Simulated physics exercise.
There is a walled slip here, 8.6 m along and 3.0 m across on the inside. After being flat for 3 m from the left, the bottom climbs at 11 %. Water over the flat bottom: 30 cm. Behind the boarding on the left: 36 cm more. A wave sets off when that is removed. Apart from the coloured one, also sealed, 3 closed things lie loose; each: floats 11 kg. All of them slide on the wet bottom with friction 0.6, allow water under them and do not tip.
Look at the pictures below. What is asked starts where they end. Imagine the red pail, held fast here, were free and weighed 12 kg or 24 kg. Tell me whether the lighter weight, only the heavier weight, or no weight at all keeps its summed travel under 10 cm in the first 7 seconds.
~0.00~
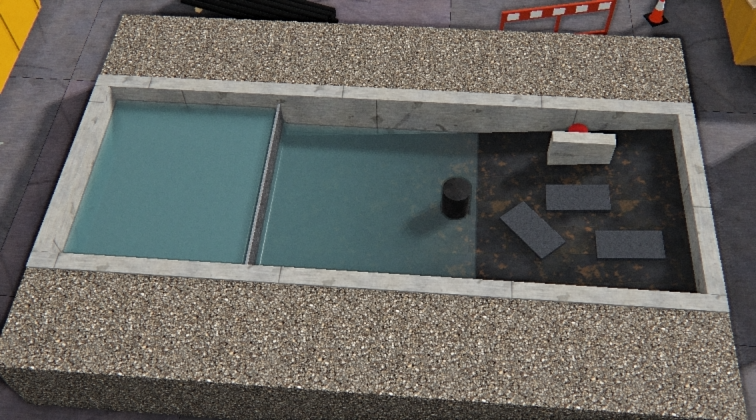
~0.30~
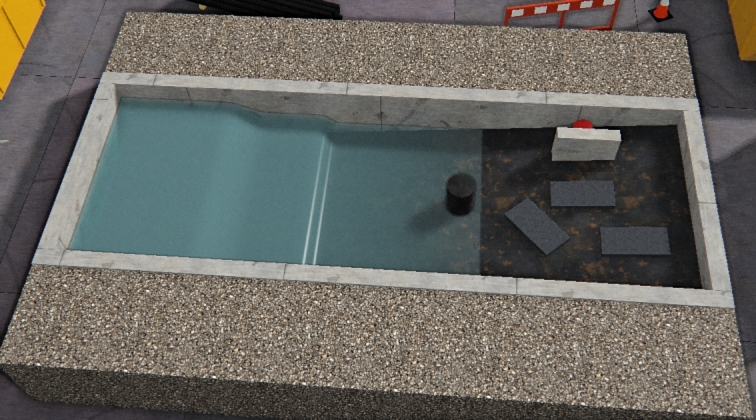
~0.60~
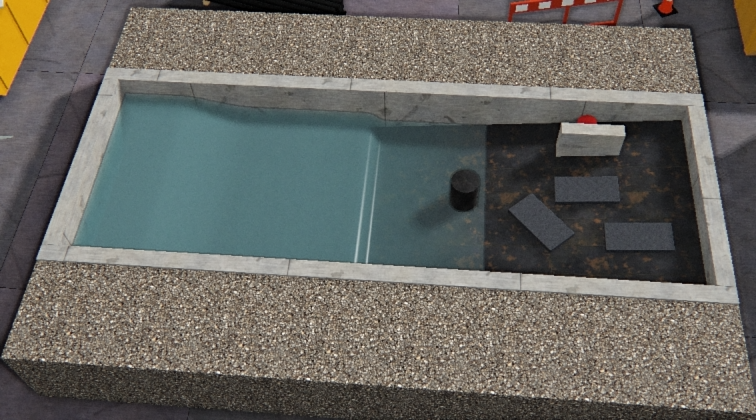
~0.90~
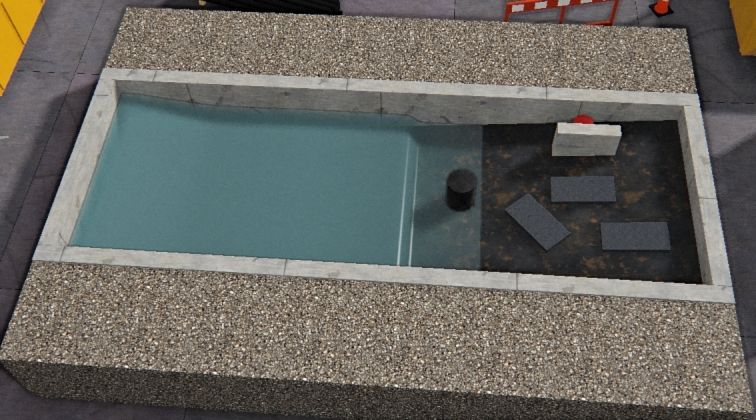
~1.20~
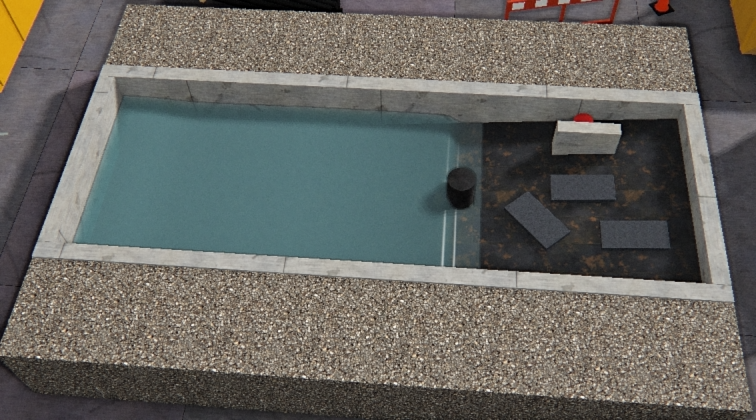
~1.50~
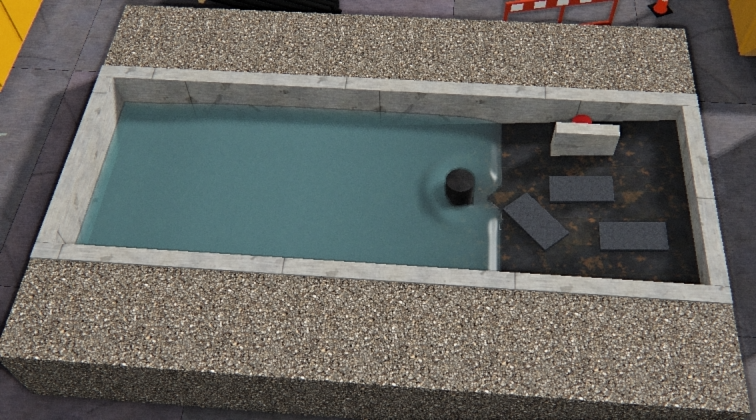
It would be no weight at all.
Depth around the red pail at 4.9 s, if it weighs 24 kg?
Something like 16 centimetres.
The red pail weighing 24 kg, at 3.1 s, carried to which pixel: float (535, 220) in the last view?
Look for it near (572, 209).
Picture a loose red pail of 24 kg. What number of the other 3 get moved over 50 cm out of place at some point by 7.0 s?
It works out to 3.
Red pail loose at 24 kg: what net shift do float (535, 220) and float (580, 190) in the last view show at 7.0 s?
One is off by 250 cm, the other by 120 cm, in the order asked.
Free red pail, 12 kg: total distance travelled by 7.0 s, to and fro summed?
It covers about 250 cm altogether.
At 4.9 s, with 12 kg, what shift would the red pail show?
Around 40 centimetres out of place.
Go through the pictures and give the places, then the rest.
The red pail at (581, 131), on the bottom; 16.8 m2 under water; 0 of 4 have shifted, in the first frame.
The red pail at (585, 127) rests on the ground; water covers 16.8 m2; 0 of 4 have shifted, in the second frame.
The red pail at (589, 122), on the bottom; water covers 16.8 m2; 0 of 4 have shifted, in the third frame.
The red pail at (586, 122), on the bottom; water covers 16.8 m2; 0 of 4 have shifted, in the fourth frame.
The red pail at (586, 120) rests on the ground; 16.8 m2 under water; 0 of 4 have shifted, in the fifth frame.
The red pail at (584, 122) rests on the ground; 17.7 m2 under water; 0 of 4 have shifted, in the sixth frame.
After 2.1 s the red pail would be 0 cm from its start with 12 kg and 0 cm from its start with 24 kg; 3 cm of water round it then.
After 3.1 s the red pail would be 47 cm from its start with 12 kg and 0 cm from its start with 24 kg; 15 cm of water round it then.
After 4.9 s the red pail would be 36 cm from its start with 12 kg and 1 cm from its start with 24 kg; 16 cm of water round it then.
After 7.0 s the red pail would be 112 cm from its start with 12 kg and 19 cm from its start with 24 kg; 8 cm of water round it then.
